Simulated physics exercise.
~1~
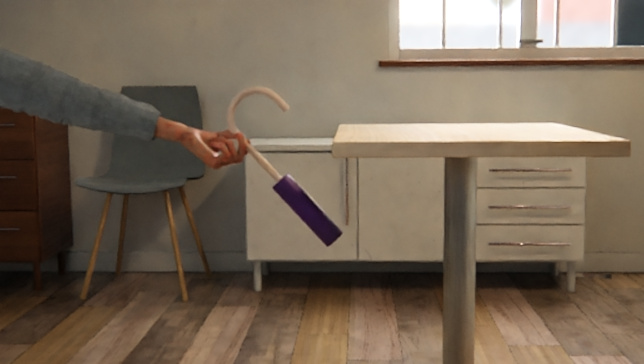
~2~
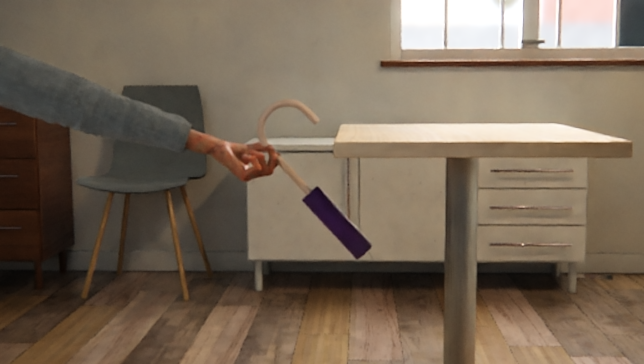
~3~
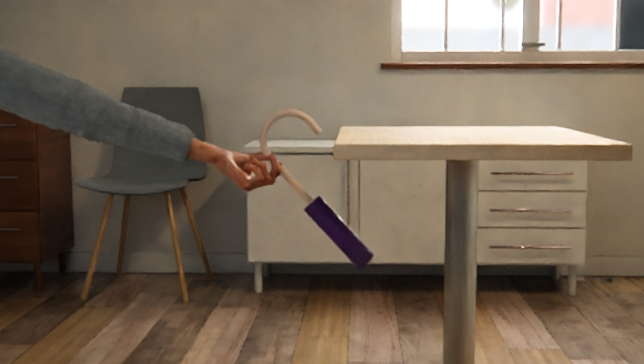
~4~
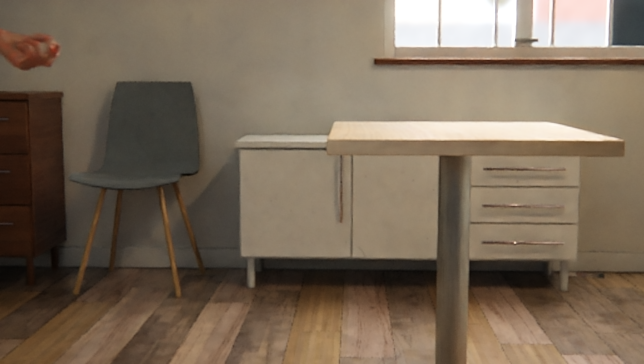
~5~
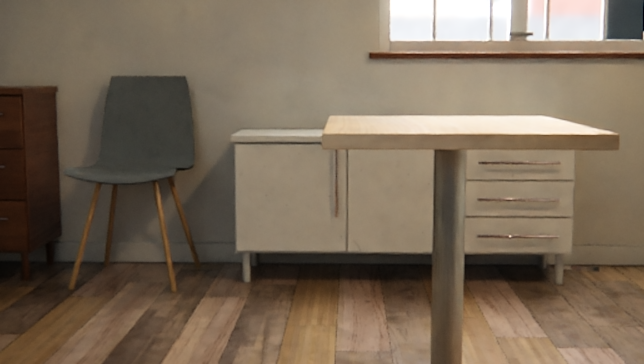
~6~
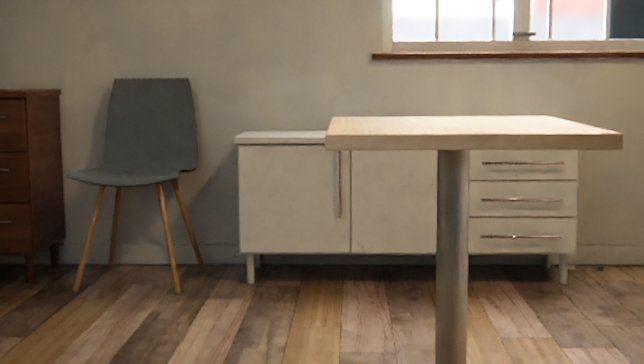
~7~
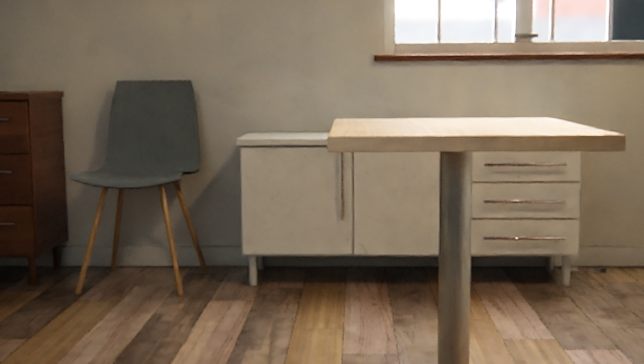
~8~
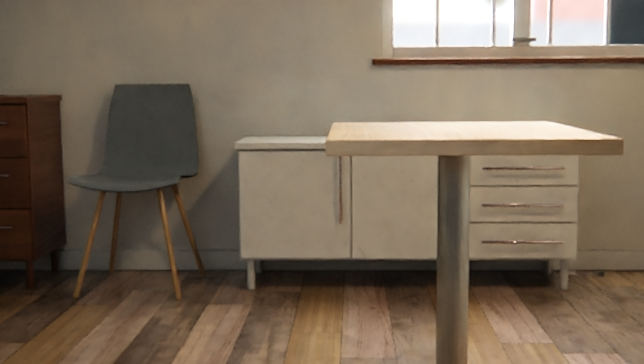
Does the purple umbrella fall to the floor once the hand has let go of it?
Yes, the purple umbrella falls to the floor. It does not stay hooked on the end of the table, which is left bare.
